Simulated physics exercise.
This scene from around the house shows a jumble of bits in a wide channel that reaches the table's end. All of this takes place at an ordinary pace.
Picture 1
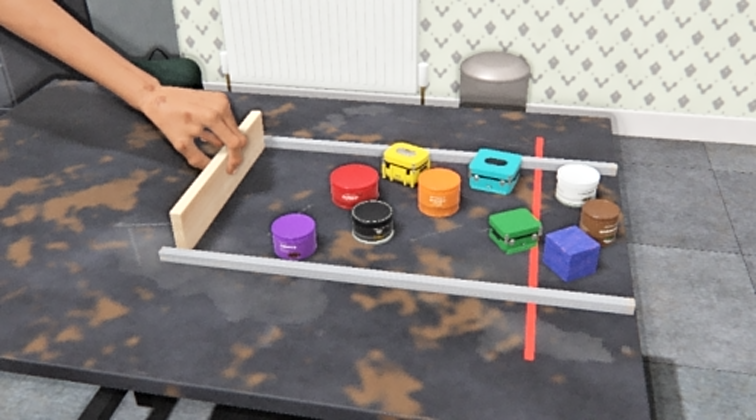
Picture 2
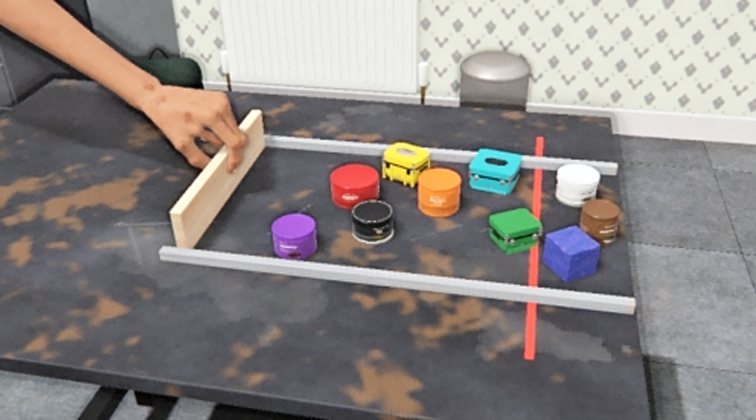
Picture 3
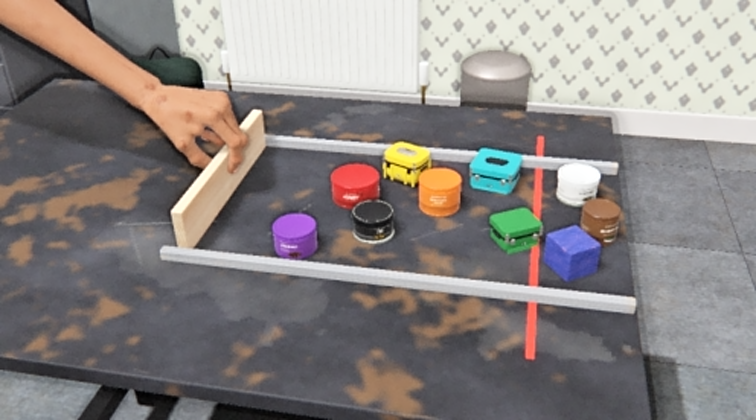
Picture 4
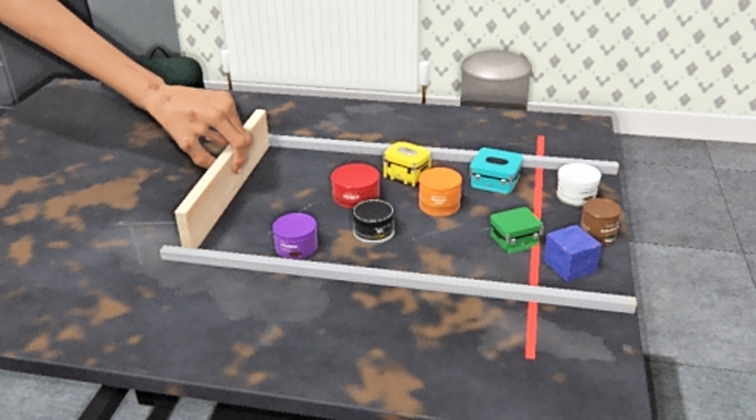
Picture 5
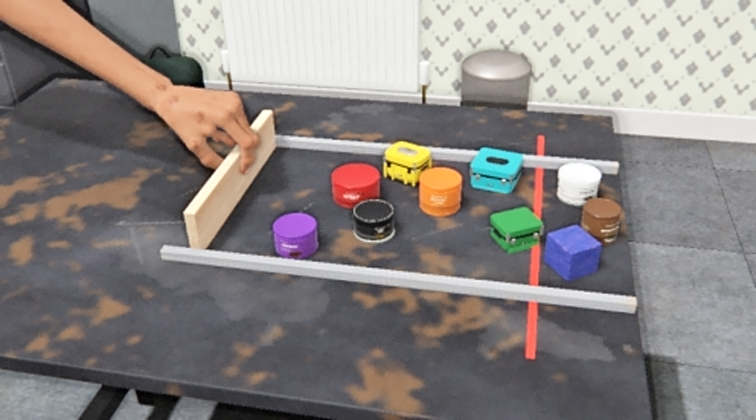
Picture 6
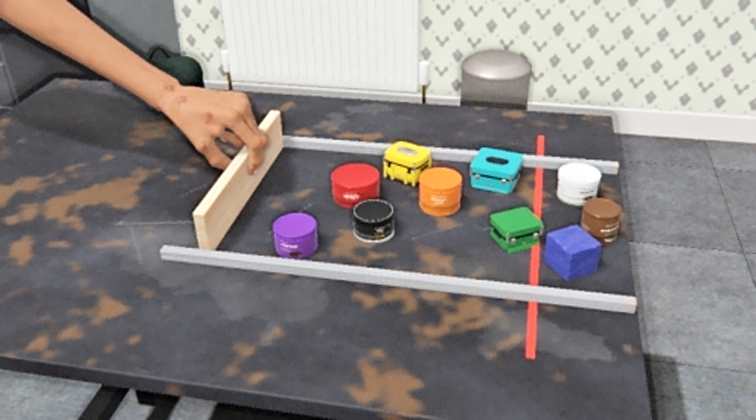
A hand sliding a wooden board slightly rightward between two pale rails, while the colourful tubs and boxes ahead stay still.
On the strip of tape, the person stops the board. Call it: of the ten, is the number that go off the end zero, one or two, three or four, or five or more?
One or two go off.
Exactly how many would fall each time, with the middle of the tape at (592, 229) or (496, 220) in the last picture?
Floor count: 6; 0.
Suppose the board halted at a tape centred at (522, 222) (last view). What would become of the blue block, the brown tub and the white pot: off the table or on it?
First the blue block, which stays on top, then the brown tub, which stays on top, and the white pot, which leaves the top.
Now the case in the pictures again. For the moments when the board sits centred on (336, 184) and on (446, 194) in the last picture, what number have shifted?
2, then 6.
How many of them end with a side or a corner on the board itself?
It's touching 4 at the end.
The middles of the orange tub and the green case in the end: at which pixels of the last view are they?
The orange tub comes to rest at (611, 205), and the green case comes to rest at (597, 233).
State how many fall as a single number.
Altogether the count is 2.
A little later, none off yet; brown tub at rest near (600, 222); white pot at rest near (578, 185); blue block at rest near (572, 252).
Next, none off yet; brown tub at rest near (600, 222); white pot shifted a little near (595, 186); blue block at rest near (572, 252).
When it is over, the number that fall off is one or two; down, white pot and brown tub.
